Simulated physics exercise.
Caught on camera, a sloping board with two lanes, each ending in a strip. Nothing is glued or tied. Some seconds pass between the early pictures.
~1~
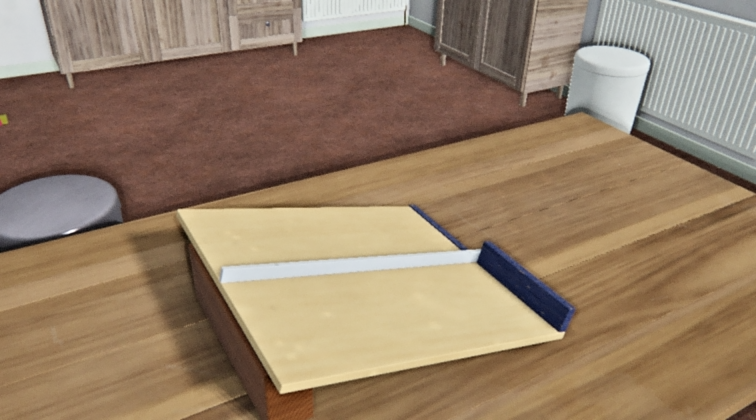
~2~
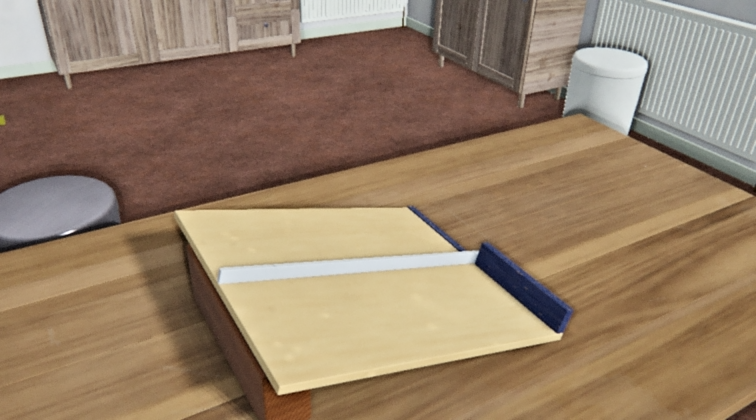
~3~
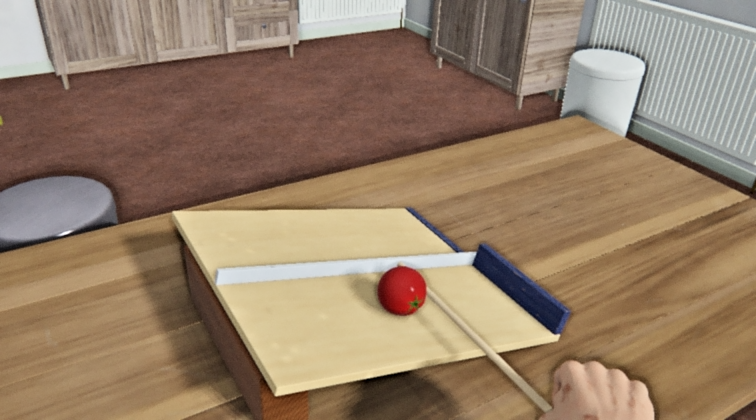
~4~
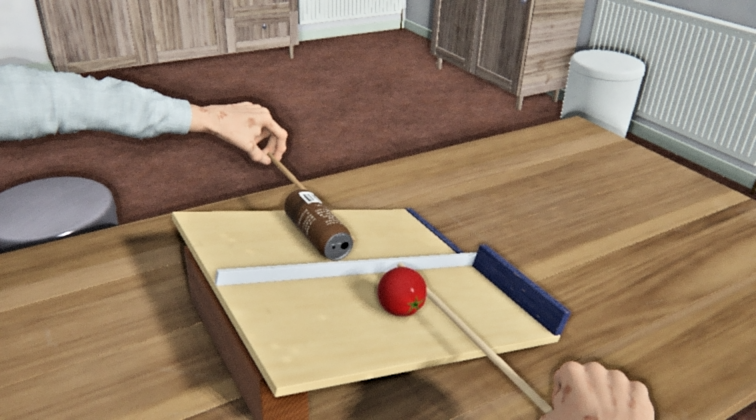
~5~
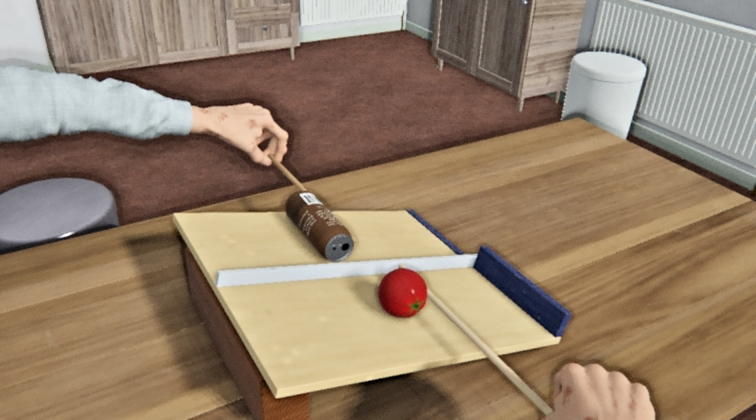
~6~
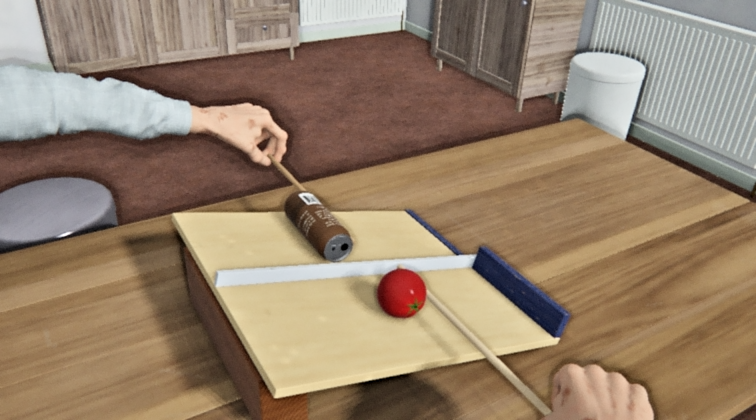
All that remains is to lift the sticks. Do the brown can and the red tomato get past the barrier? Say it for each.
The brown can goes over the end and the red tomato is held by the strip.
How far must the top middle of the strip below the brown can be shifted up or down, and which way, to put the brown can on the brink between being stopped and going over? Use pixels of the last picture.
A shift of 8 pixels, going up.
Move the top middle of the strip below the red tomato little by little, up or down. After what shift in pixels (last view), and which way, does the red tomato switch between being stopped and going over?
Roughly 12 pixels down.
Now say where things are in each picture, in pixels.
The first frame shows board (370, 261).
The second frame shows board (368, 262).
The third frame shows board (366, 263).
The fourth frame shows held back by the sticks; red tomato (402, 292); board (366, 264).
The fifth frame shows held back by the sticks; brown can (318, 224); board (367, 265).
The sixth frame shows held back by the sticks; brown can (317, 224); red tomato (402, 294); board (366, 266).
Then, 0.48 s later than the last frame, brown can rolling on the board near (399, 223); red tomato rolling on the board near (494, 285).
Then, 0.92 s later than the last frame, brown can off the board near (549, 197); red tomato resting against the strip near (502, 284).
Then, 1.34 s later than the last frame, brown can off the board near (658, 163); red tomato resting against the strip near (502, 284).
When it is over, the brown can rolls off the board; the red tomato stops on the board, near (502, 284).
